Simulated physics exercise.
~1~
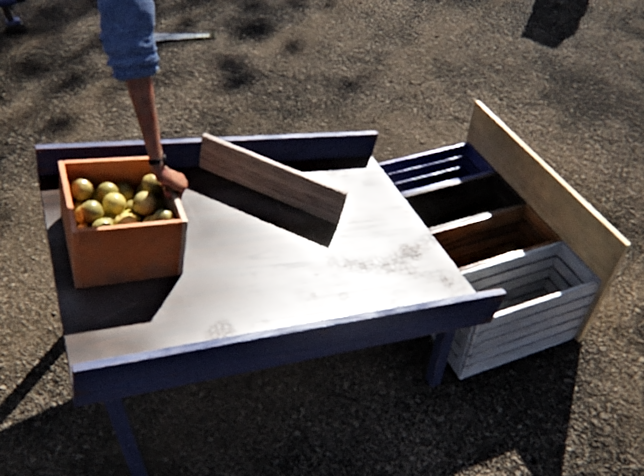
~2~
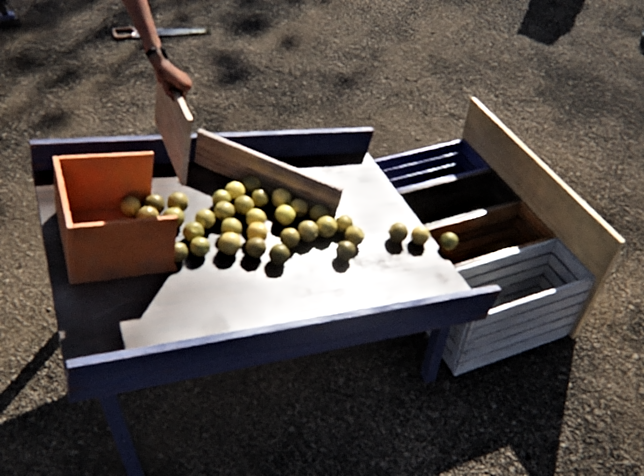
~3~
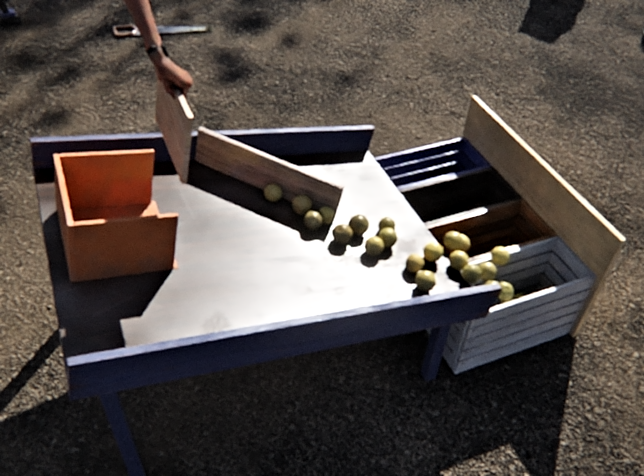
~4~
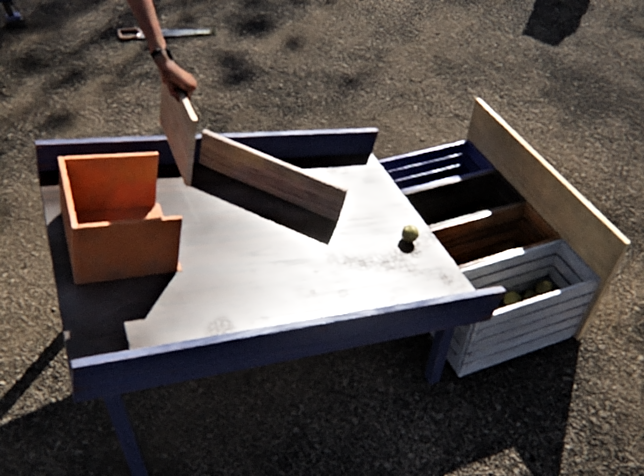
On sunlit asphalt, a hand lifting a gate from an orange pen, yellow apples rolling down a table into wooden and white tubs, one still on the slope.
